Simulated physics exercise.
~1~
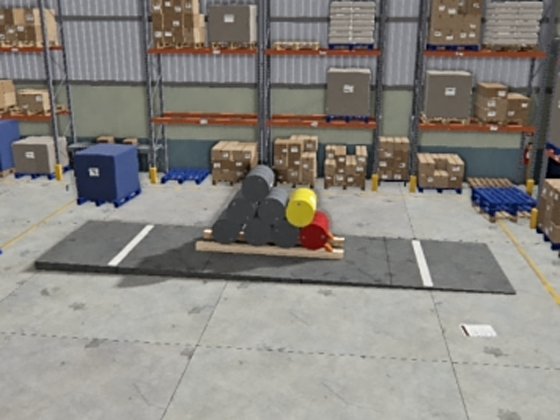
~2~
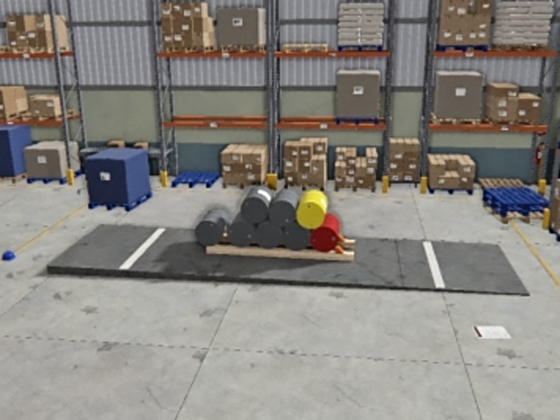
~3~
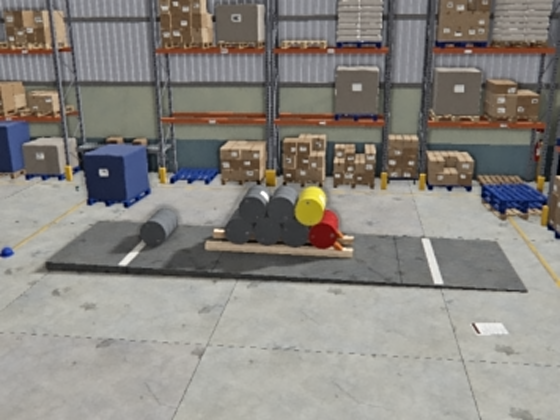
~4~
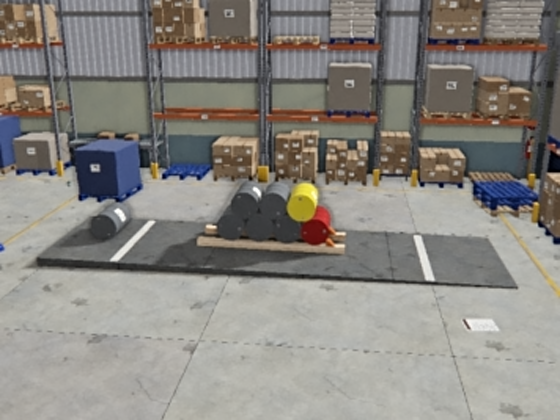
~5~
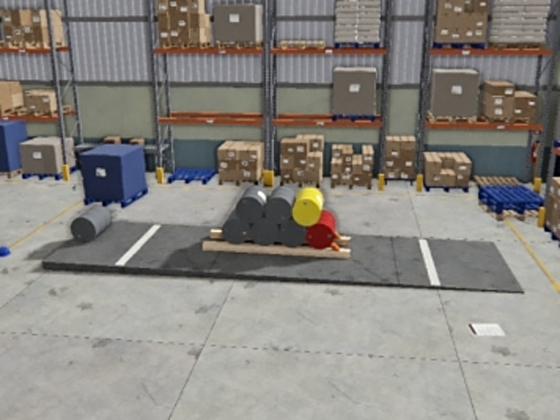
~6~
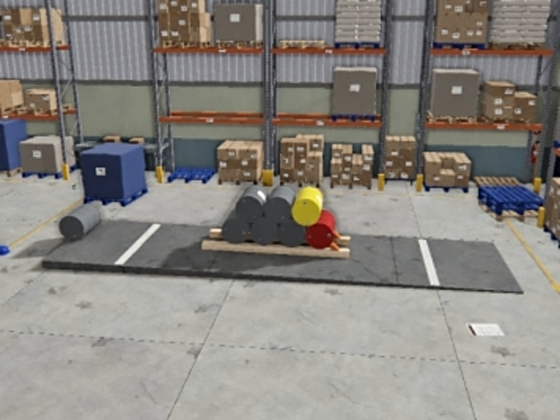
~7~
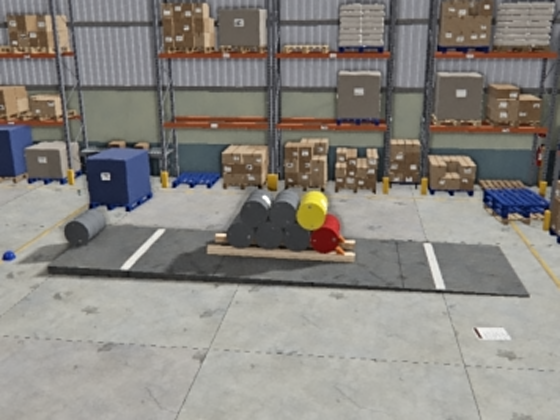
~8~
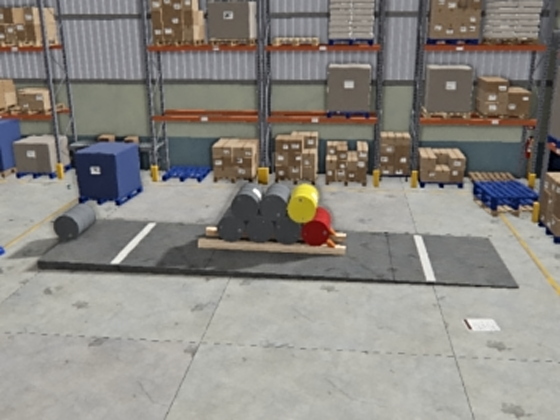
Warehouse floor with stacked drums on wooden bearers, one grey drum rolling left past a white line, red and yellow staying put.
